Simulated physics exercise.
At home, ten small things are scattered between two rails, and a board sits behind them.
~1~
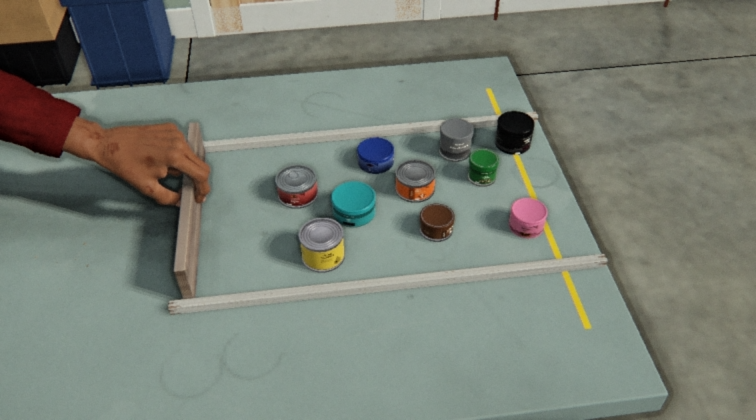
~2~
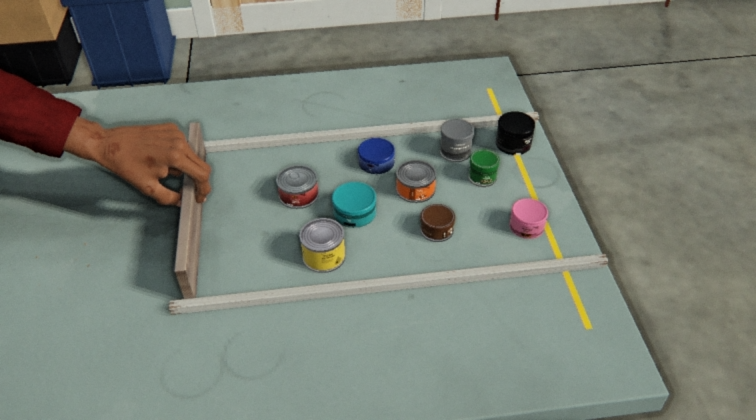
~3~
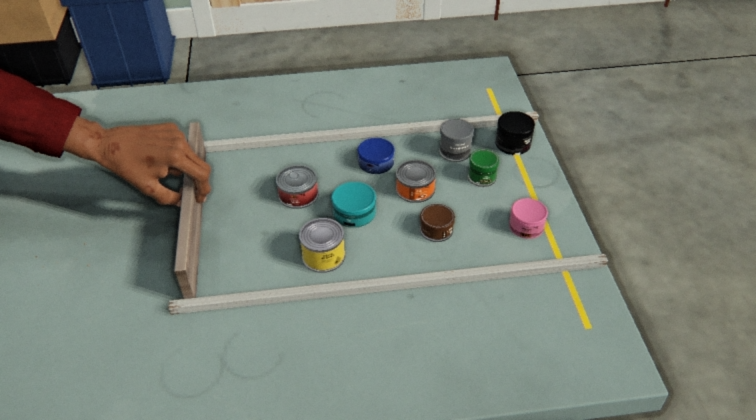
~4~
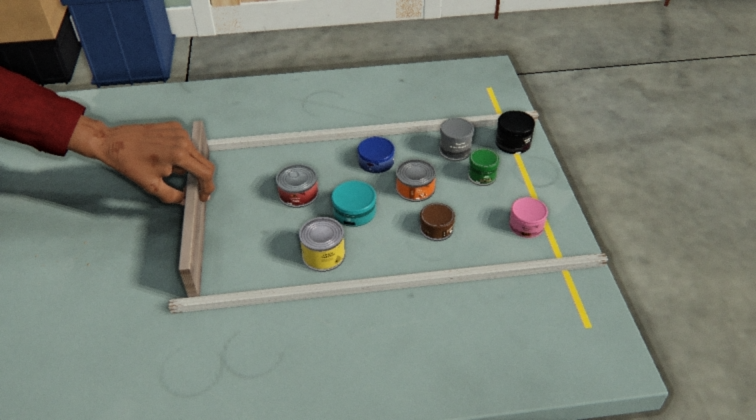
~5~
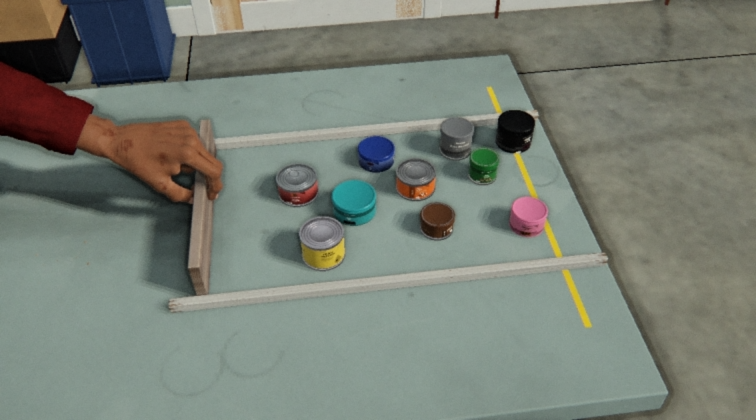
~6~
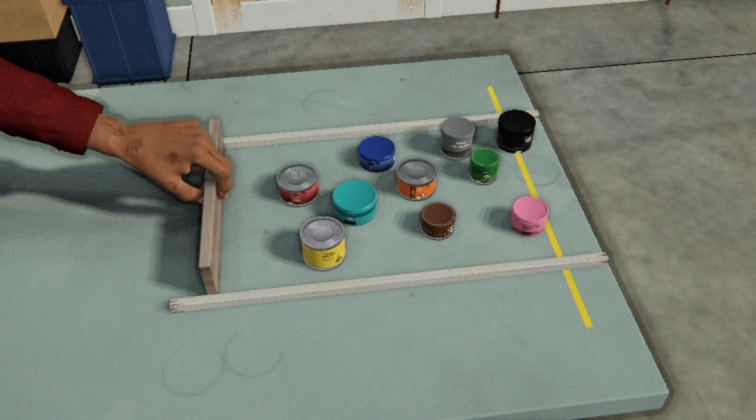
We see ten small coloured tubs and tins scattered between two rails on a tabletop, near a yellow tape line, while a hand holds a board at the left, still at first, then slides it slightly right.
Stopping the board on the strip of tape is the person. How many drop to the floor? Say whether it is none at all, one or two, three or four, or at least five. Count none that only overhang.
I reckon the number that spills over the end lands at five or more.
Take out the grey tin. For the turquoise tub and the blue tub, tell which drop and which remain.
Well, the turquoise tub is still there while the blue tub is still there.
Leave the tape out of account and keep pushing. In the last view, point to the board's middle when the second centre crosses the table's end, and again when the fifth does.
First about (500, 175), next about (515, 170).
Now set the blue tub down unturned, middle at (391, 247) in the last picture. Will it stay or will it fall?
From that start, the object then does not stay.
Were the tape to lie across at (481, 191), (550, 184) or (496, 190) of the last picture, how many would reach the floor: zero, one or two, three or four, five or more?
Taking the places one by one, it comes to none; at least five; one or two.
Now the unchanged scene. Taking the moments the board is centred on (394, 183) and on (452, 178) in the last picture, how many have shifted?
At the first point the count is 6, at the second it's 10.
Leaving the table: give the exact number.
Total count: 6.
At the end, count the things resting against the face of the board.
At rest, 4 are in contact.
A little later, none off yet; black tub at rest near (515, 132); pink tub at rest near (529, 217); green pot at rest near (484, 167).
Next, none off yet; black tub at rest near (515, 132); pink tub at rest near (529, 217); green pot shifted about its own width near (506, 161).
When it is over, the number that fall off is five or more; down, orange pot, brown tin, grey tin, green pot, pink tub and black tub.
